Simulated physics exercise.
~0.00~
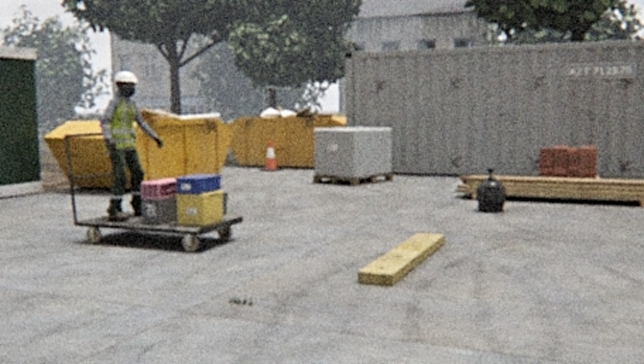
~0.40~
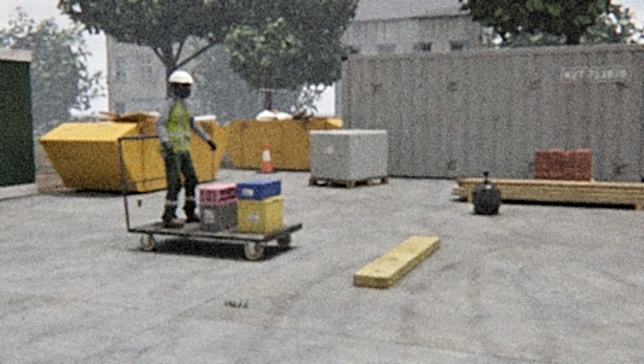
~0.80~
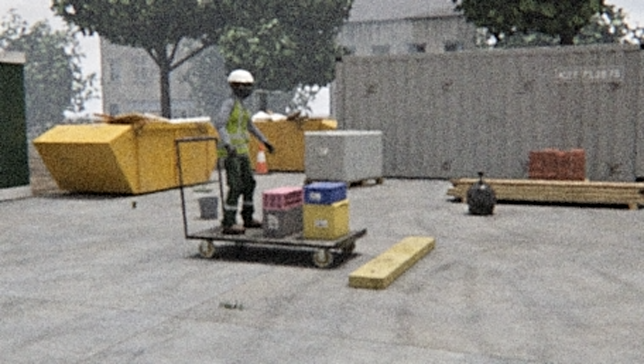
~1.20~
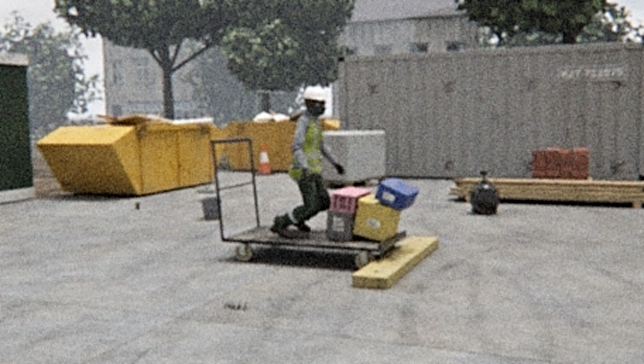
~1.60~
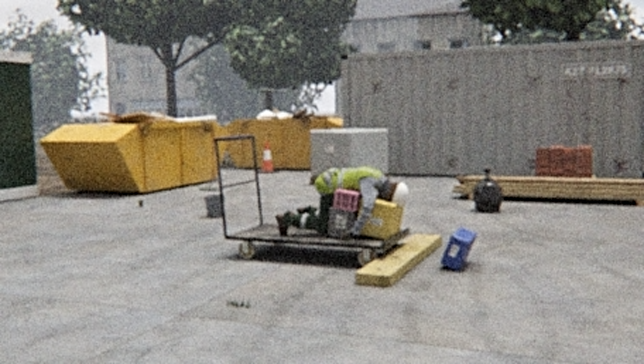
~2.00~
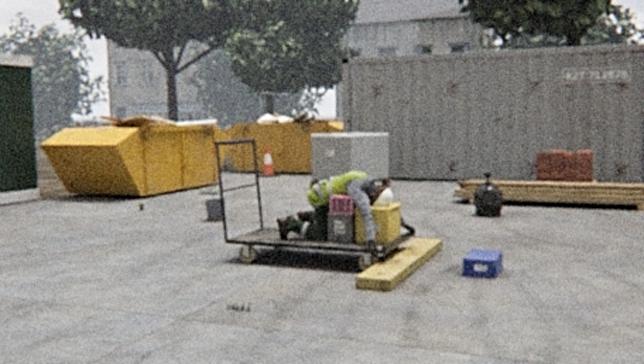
In a paved yard, a worker in a hard hat stood on a flat cart rolling right until it stopped sharply at a low yellow sill; the worker pitched forward over the boxes, and the blue one tumbled to the ground beyond while the others stayed aboard.
